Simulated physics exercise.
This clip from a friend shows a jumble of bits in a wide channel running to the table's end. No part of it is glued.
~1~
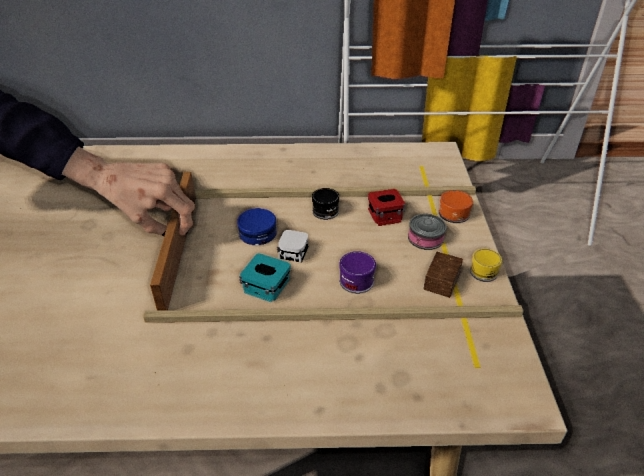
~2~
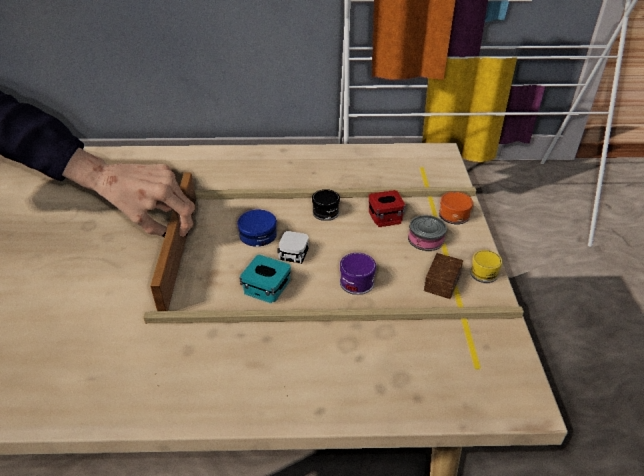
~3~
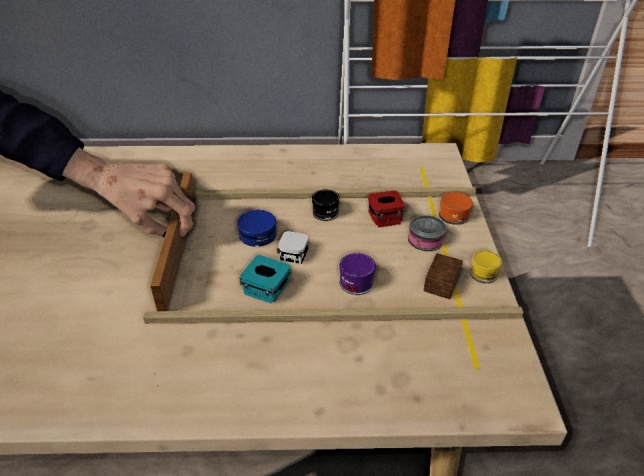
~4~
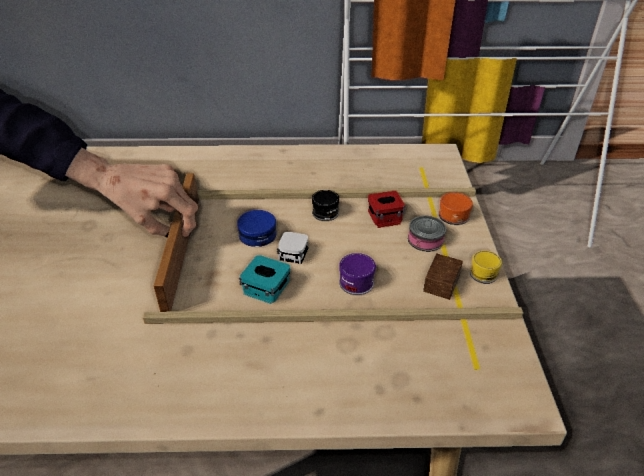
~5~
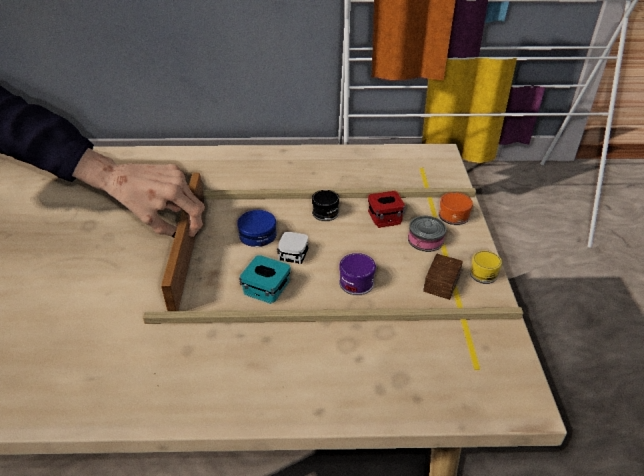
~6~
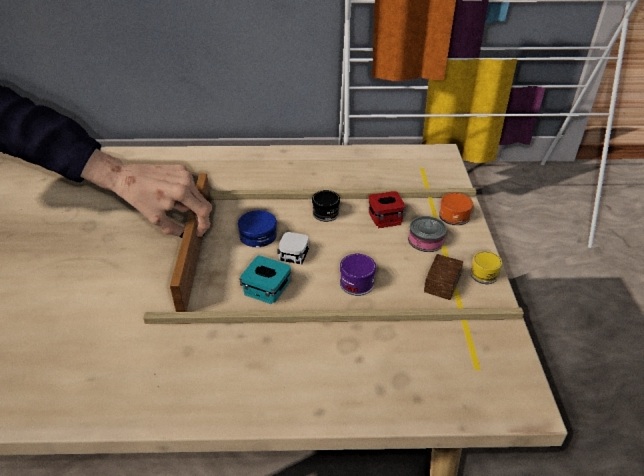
A hand in a dark sleeve grips an upright brown board at the left of a shallow channel on a pale wooden table, seen from above at an angle. Blue, teal, white, black, purple, red, pink-and-grey, orange, brown and yellow items sit scattered rightward, near a yellow line, with coloured cloths on a rack behind. The hand slides the board slightly right, touching nothing, while the items and camera stay still.
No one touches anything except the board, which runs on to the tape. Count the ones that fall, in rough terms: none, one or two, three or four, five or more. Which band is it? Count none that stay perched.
The band is three or four.
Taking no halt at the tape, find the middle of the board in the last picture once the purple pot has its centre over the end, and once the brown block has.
The middle is at (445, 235) when it's the purple pot, and at (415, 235) when it's the brown block.
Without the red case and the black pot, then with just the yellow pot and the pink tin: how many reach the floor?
2, then 2.
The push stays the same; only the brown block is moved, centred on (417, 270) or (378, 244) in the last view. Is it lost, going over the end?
In turn it goes down, then holds its place.
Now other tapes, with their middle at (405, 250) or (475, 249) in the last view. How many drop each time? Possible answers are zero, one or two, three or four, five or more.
In turn: Either one or two, then at least five.
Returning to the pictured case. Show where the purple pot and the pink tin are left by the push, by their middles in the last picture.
Around (510, 273), then around (487, 242).
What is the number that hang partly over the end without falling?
I make it 3.
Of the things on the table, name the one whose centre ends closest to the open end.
I reckon it's the purple pot.
Early on, none off yet; yellow pot at rest near (486, 268); orange tin at rest near (456, 209); brown block at rest near (443, 276).
A while later, none off yet; yellow pot at rest near (487, 267); orange tin at rest near (456, 209); brown block travelled a little near (461, 279).
Finally, the number that fall off is three or four; lost, brown block, orange tin and yellow pot.
